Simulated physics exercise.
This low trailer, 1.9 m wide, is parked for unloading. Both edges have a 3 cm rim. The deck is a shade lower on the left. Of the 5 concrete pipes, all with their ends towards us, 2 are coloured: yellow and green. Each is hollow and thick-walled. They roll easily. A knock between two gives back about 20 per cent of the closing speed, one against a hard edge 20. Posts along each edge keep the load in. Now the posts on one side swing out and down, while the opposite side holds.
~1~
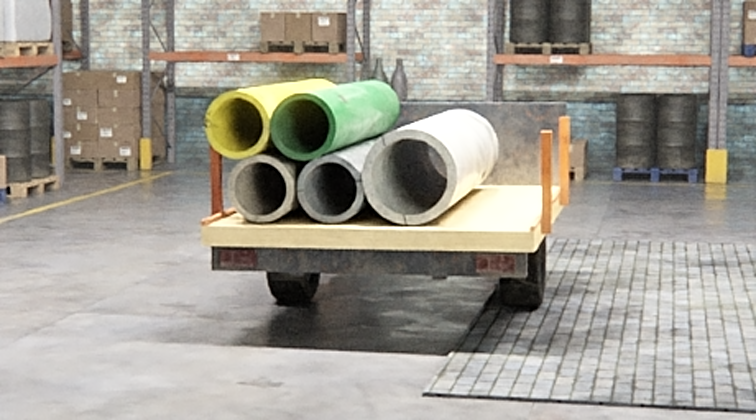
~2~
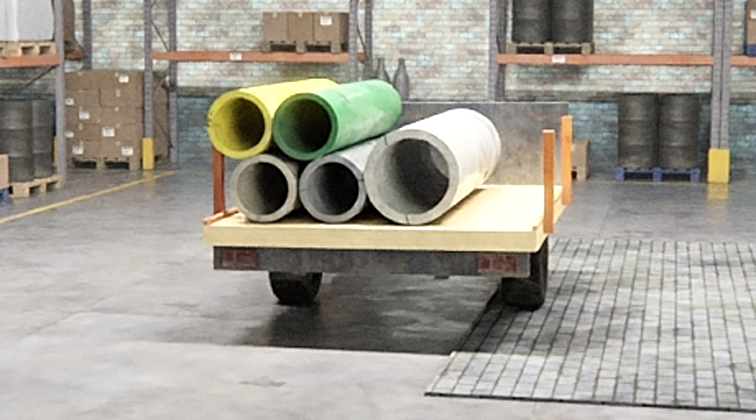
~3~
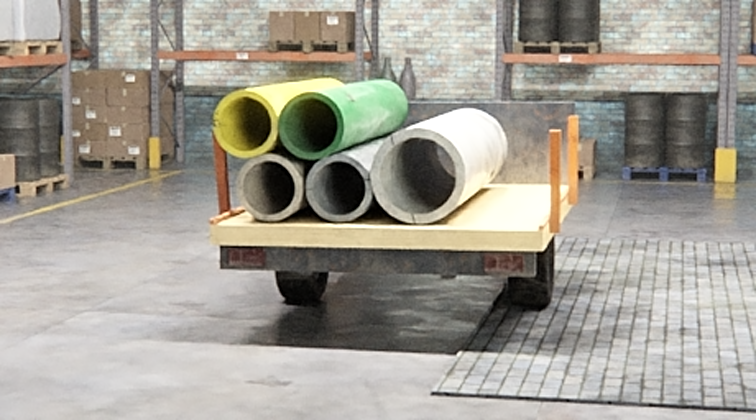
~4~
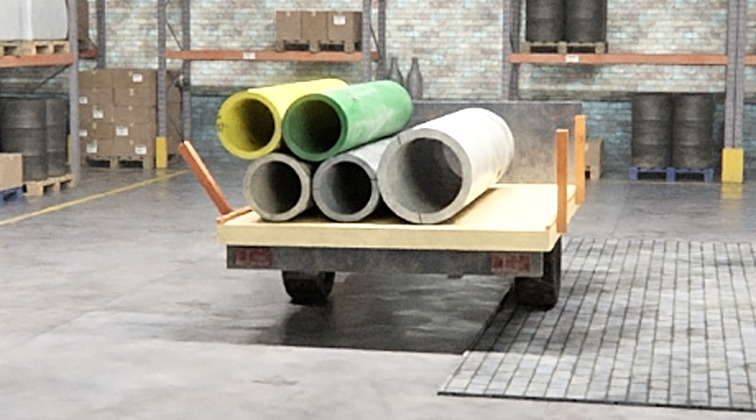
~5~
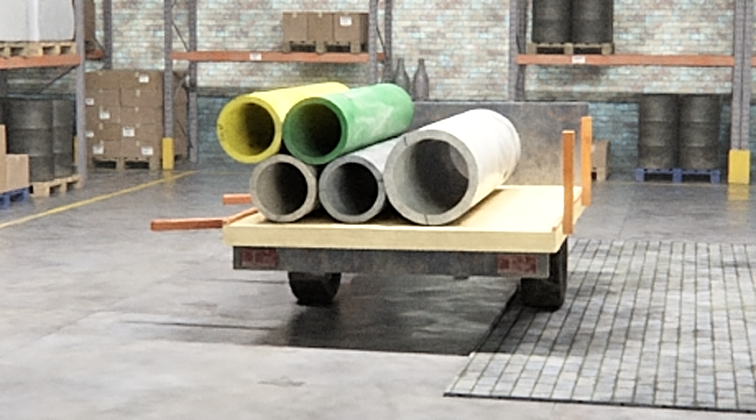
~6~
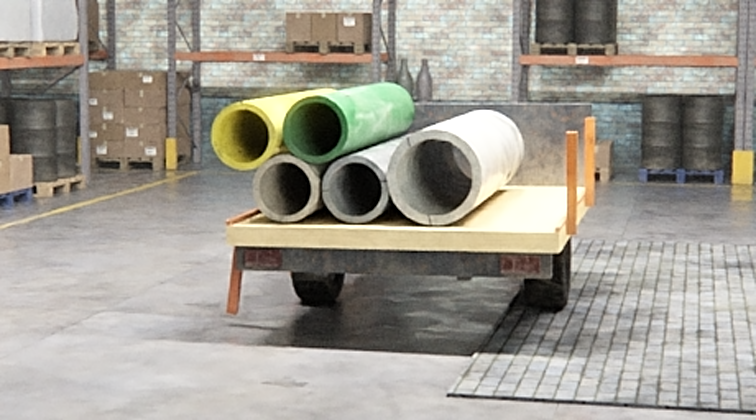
At first, five thick-walled pipes, one yellow and one green on top of three grey ones, rest on a parked trailer with upright orange posts along both sides. Then the left posts swing outward and down until they hang below the deck edge, and the yellow pipe shifts slightly to the left.
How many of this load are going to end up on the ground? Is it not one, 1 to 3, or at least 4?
The answer is 1 to 3, which leaves 4 of 5.
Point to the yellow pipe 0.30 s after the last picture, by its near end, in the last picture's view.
At about (200, 202).
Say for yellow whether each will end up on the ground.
Yellow falls off.
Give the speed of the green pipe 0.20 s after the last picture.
Near 0.3 m/s.
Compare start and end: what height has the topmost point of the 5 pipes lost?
Roughly 5 cm.
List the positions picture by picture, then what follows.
The first frame shows yellow (236, 125), green (302, 127); sides still shut; the deck is a shade lower on the left; 3 of the 5 make up the bottom layer.
The second frame shows yellow (238, 125), green (305, 126); sides still shut.
The third frame shows yellow (245, 124), green (311, 126); left posts out by 5°, tip at (219, 136).
The fourth frame shows yellow (248, 125), green (314, 127); left posts out by 35°, tip at (186, 150).
The fifth frame shows yellow (249, 129), green (315, 130); left posts out by 95°, tip at (158, 226).
The sixth frame shows yellow (242, 136), green (315, 129); left posts out by 170°, tip at (233, 307).
Another 0.2 s on from the last picture, yellow is dropping off the left side; green is up on others, 55 cm from the left edge, rolling right; 1 of 5 is off.
Another 0.3 s on from the last picture, yellow is dropping off the left side; still the same for green; 1 of 5 is off.
Another 0.5 s on from the last picture, yellow is on the ground to the left; green is up on others, 50 cm from the left edge; 1 of 5 is off.
In the end (3.1 s after the last picture), yellow is on the ground to the left; green is up on others, 50 cm from the left edge; 1 of 5 is off.
